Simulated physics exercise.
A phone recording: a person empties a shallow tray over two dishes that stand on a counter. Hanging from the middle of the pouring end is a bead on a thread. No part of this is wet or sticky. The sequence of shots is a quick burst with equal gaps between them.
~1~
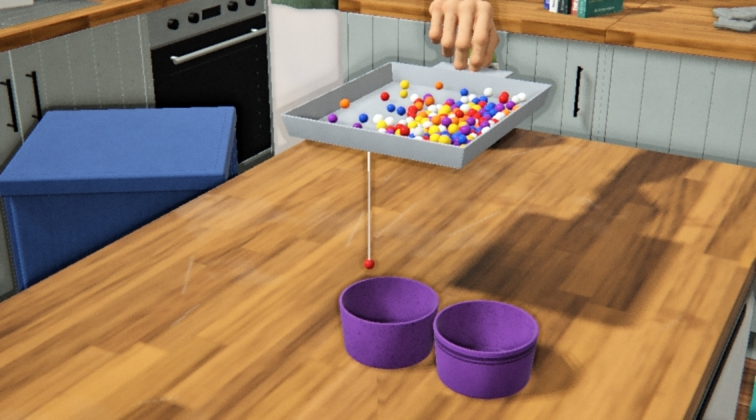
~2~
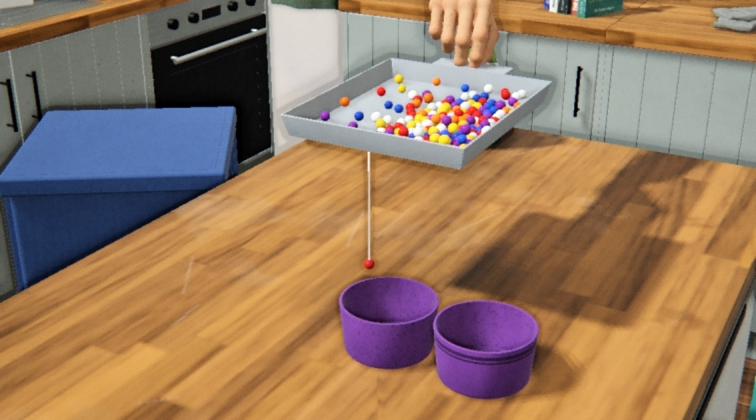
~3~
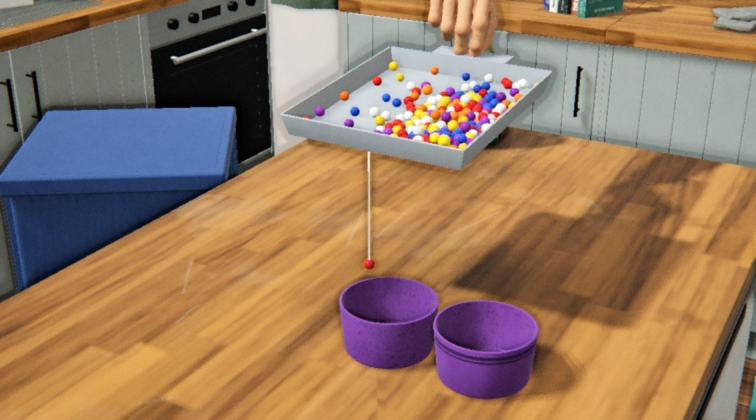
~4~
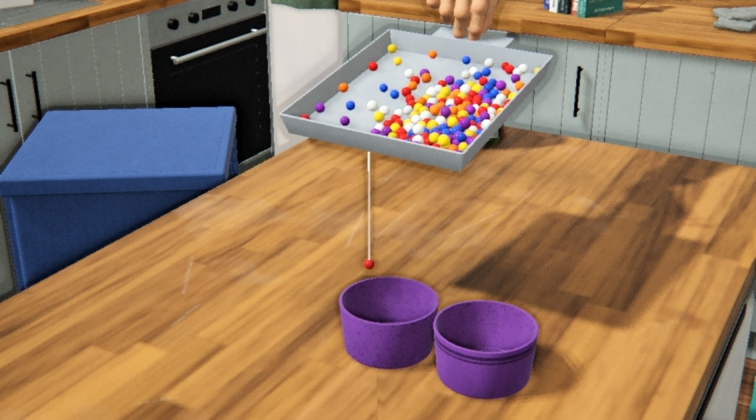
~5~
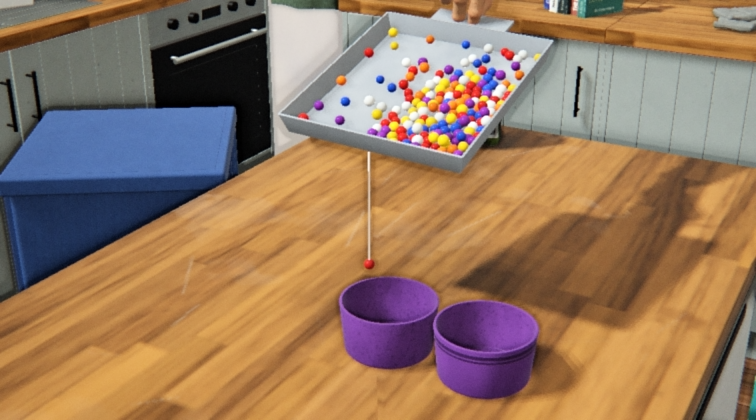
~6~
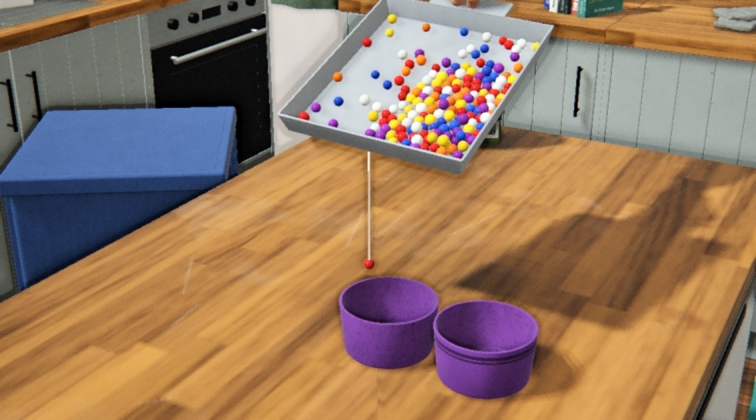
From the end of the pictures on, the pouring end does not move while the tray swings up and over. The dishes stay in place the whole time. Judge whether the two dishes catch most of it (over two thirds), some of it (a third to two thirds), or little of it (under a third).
They catch some of it.
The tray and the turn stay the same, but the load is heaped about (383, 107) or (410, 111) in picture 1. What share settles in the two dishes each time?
You'd get 60 % the first time and 60 % the second.
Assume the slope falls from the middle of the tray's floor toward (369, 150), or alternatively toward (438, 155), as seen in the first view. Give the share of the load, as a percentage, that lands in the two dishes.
I'd expect around 30 in a hundred first and around 70 in a hundred second.
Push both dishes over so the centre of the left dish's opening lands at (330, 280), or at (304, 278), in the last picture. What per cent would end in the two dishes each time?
You'd end up with around 50 per cent and then around 50 per cent.
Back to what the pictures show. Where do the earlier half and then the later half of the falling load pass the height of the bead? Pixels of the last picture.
Near (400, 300) to start, and near (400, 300) afterwards.
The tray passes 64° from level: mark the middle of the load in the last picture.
Roughly (408, 135).
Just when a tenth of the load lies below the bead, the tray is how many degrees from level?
Roughly 80 degrees of tilt.
Soon, tray tipped steeply; nearly all on the tray; a stray few in the right dish; a small part in the air.
A while on, tray tipped past a quarter turn; a small part on the tray; a small part in the right dish; about a quarter in the left dish; about a quarter outside both; about a quarter in the air.
Towards the end, tray tipped past a quarter turn; about a quarter in the right dish; about a third in the left dish; about half outside both.
Finally, tray tipped past a quarter turn; about a quarter in the right dish; about a third in the left dish; about half outside both.
